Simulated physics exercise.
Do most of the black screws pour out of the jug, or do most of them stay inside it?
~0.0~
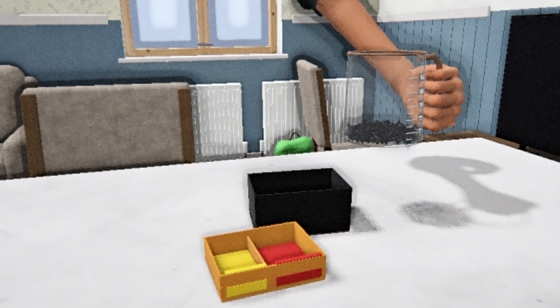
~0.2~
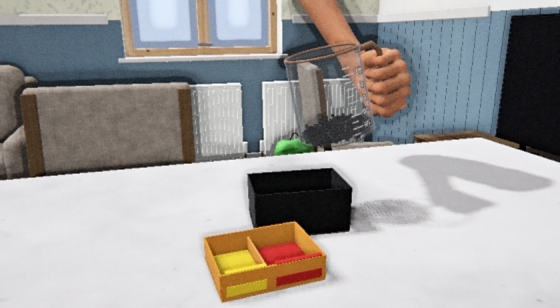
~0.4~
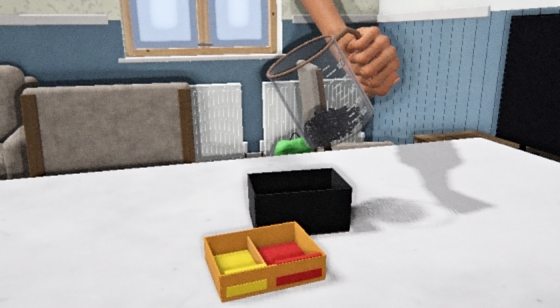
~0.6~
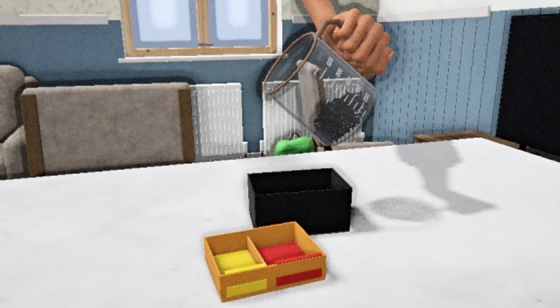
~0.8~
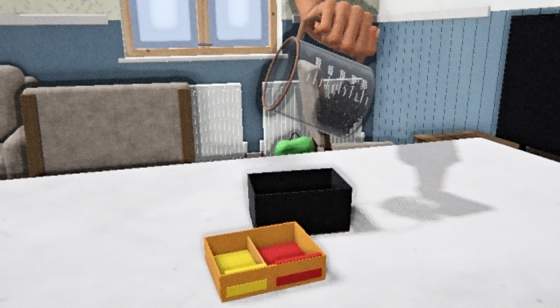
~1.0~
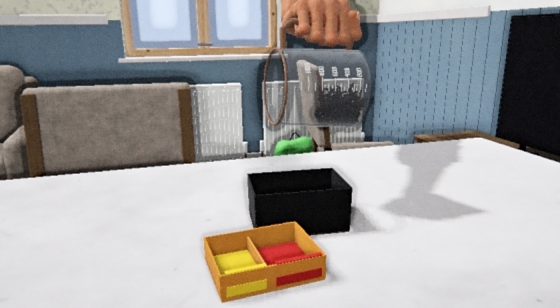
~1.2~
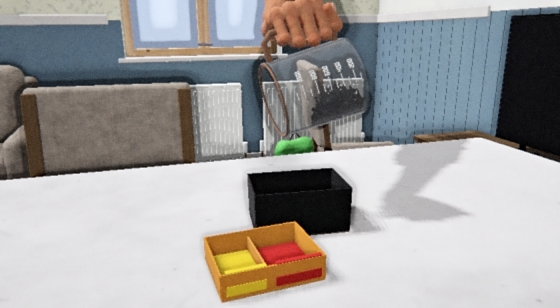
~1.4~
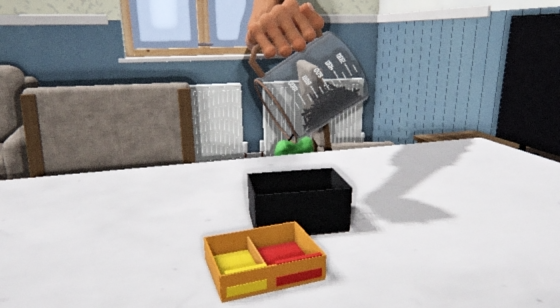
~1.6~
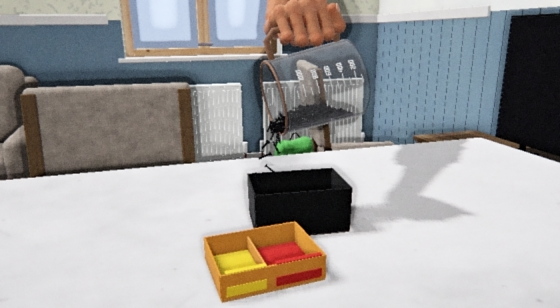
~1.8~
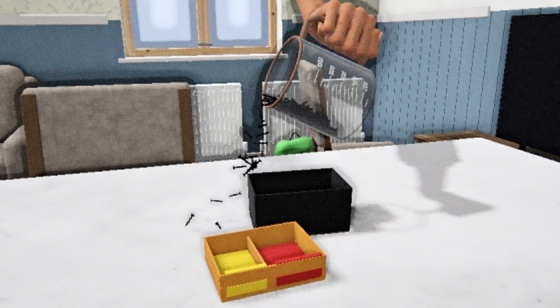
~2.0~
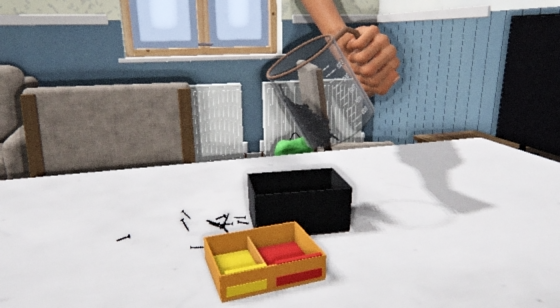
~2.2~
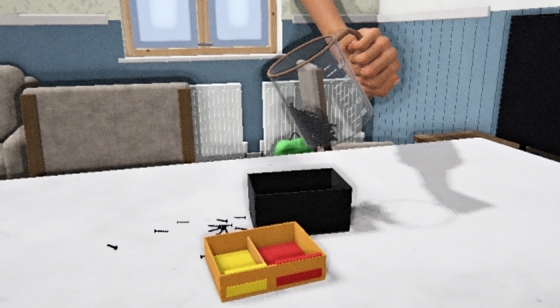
Most of the black screws stay inside the jug. Only a small share comes out before the hand turns the jug back, and some of those lie on the table beside the tins.
In a room with a white table, a hand tilts a clear jug of black screws past level above a black tin and a smaller tin with yellow and red sections; a few screws spill onto the table, then the jug turns back, still holding most of them.
